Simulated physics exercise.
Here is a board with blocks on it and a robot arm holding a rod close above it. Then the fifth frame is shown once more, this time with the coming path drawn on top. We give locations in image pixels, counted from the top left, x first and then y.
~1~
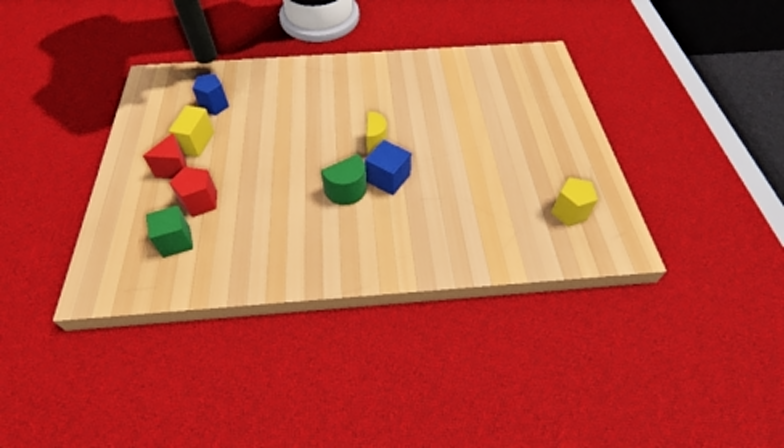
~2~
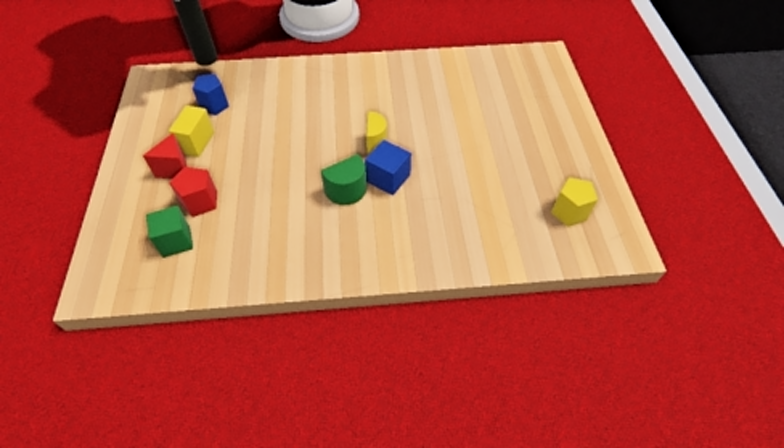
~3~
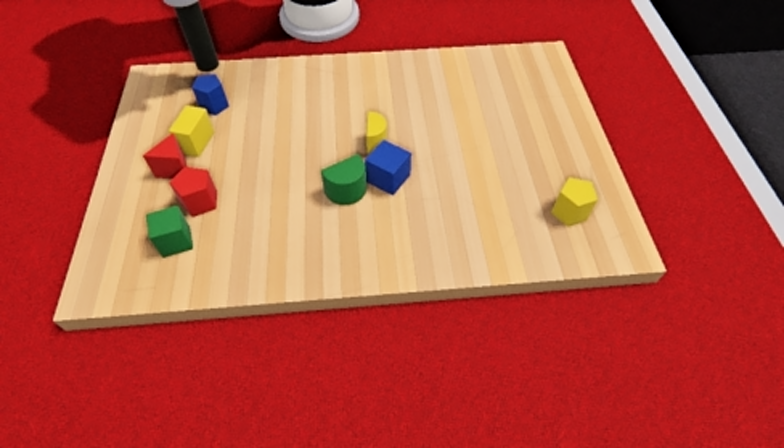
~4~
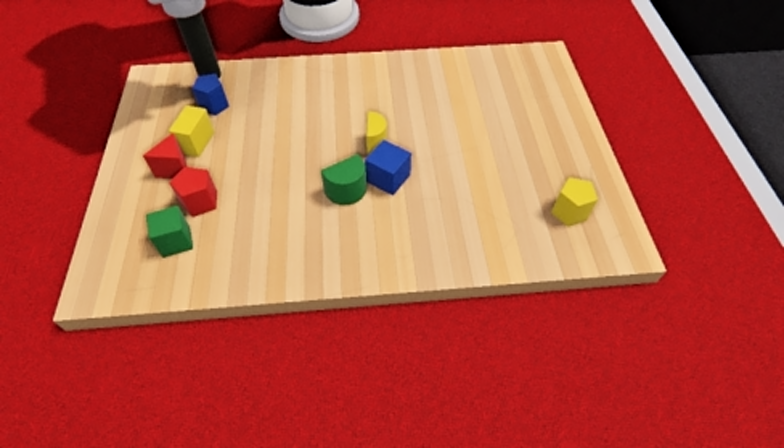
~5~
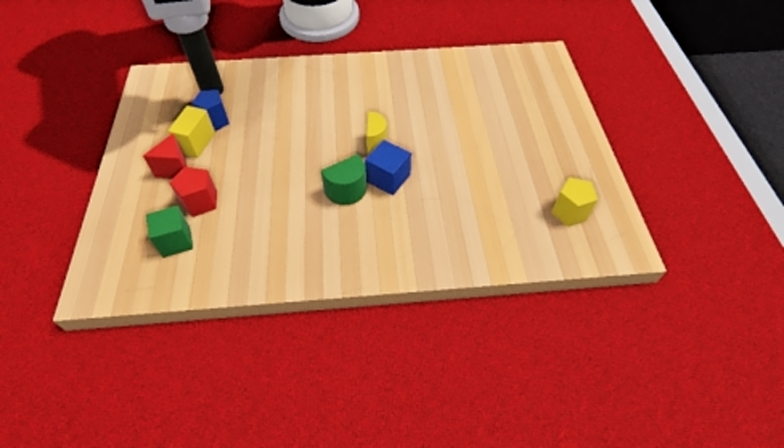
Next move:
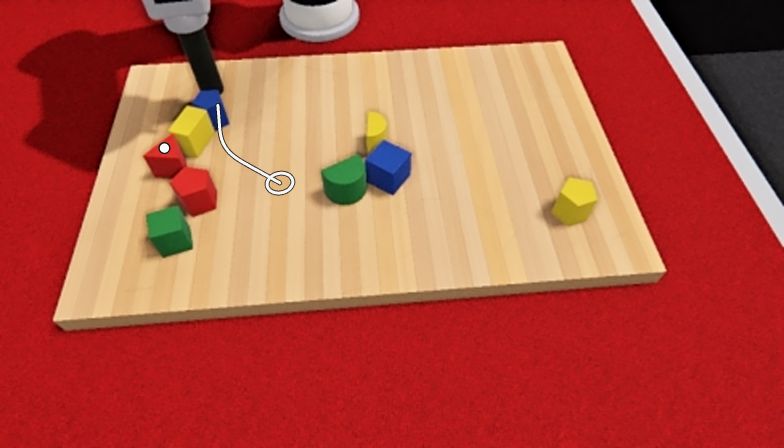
In the video, colored blocks sit on a wooden board over a red surface as a robot arm's dark rod moves slightly downward at the upper left, then pushes the small blue block a short way toward the yellow rectangular block.
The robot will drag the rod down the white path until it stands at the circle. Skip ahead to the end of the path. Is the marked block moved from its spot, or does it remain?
Its place changes.
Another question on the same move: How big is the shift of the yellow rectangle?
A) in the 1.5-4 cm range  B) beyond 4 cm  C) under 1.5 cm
B.
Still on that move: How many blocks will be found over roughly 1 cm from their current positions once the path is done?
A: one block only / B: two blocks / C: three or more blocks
Answer: C.
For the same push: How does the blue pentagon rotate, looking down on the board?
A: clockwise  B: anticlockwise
A
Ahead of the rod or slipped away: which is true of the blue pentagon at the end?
I'd say the blue pentagon has slipped off and sits beside or behind the rod.
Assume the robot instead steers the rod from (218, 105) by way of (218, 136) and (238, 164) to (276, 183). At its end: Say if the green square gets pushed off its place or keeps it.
It keeps its position.
The drawn path runs from (218, 105) over (221, 136) and (243, 162) to (280, 183); the dot is on the red triangular block.
On the path given first. One third of the way, rod at (215, 122); red triangular block at (145, 165), turned 15° anticlockwise; yellow rectangle at (172, 146), turned 35° clockwise; blue pentagon at (204, 132), turned 20° clockwise.
Two thirds of the way, rod at (238, 149); red triangular block at (139, 168); yellow rectangle at (170, 151), turned 45° clockwise; blue pentagon at (208, 152), turned 50° clockwise.
At the end, rod at (276, 170); red triangular block at (139, 168); yellow rectangle at (170, 151), turned 45° clockwise; red pentagon not moved; blue pentagon at (208, 152), turned 50° clockwise.
